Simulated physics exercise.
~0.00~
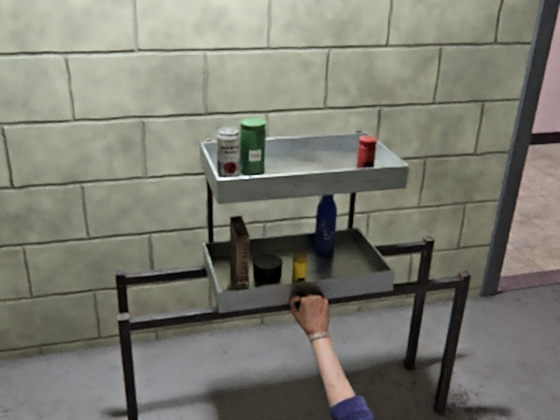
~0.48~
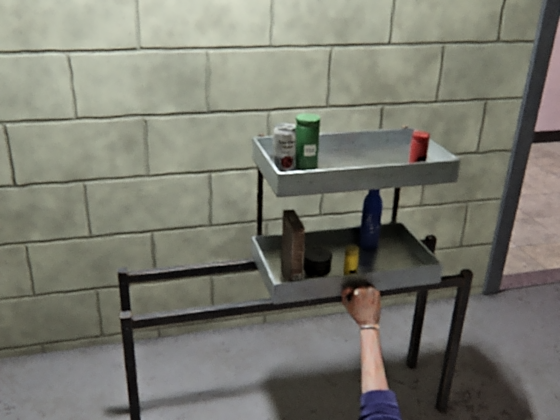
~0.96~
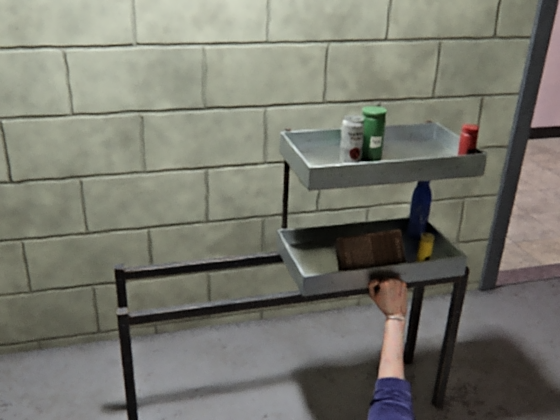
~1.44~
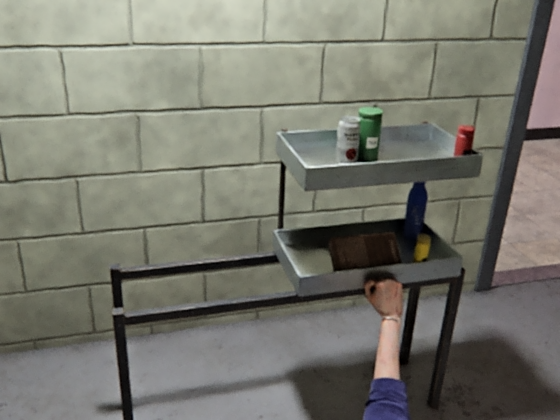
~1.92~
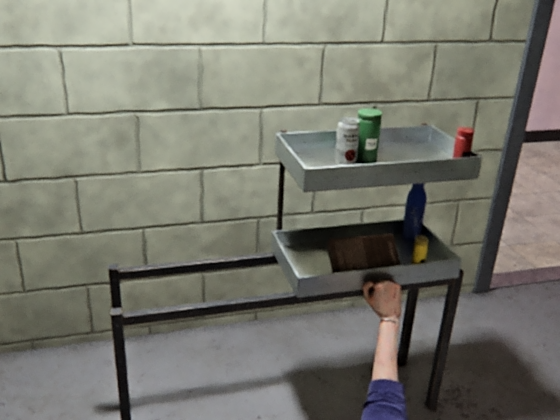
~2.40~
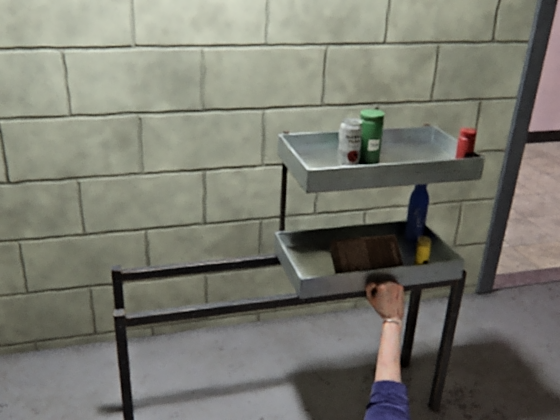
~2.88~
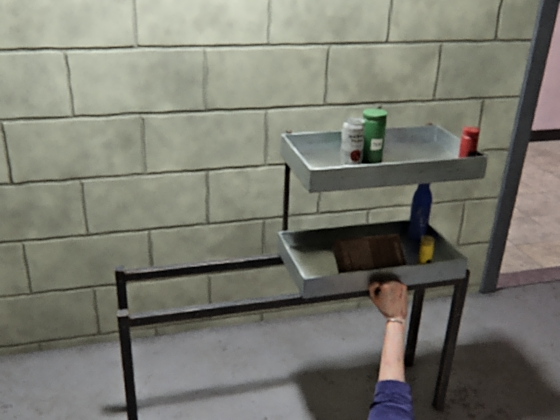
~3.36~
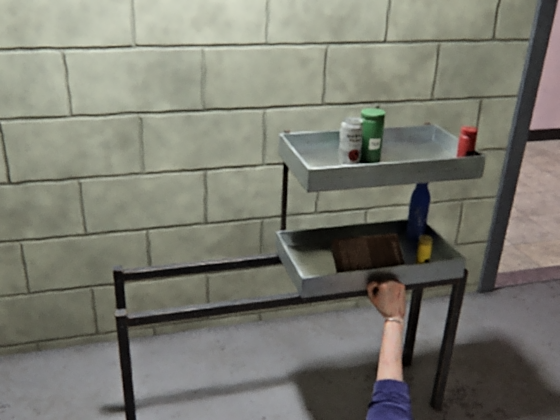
A two-tiered metal shelf on a dark frame, carrying cans and a green jar above and a bottle, a brown packet, a black tub and a yellow shaker below, starts around the middle of the frame against a block wall. A hand at its lower front edge moves with it as it slides to the right. The brown packet, upright at first, then topples onto its side, and the black tub drops out of view. The shelf stops at the right end of the frame. There it stays, the hand still at its edge, the packet lying flat and the other visible items standing.
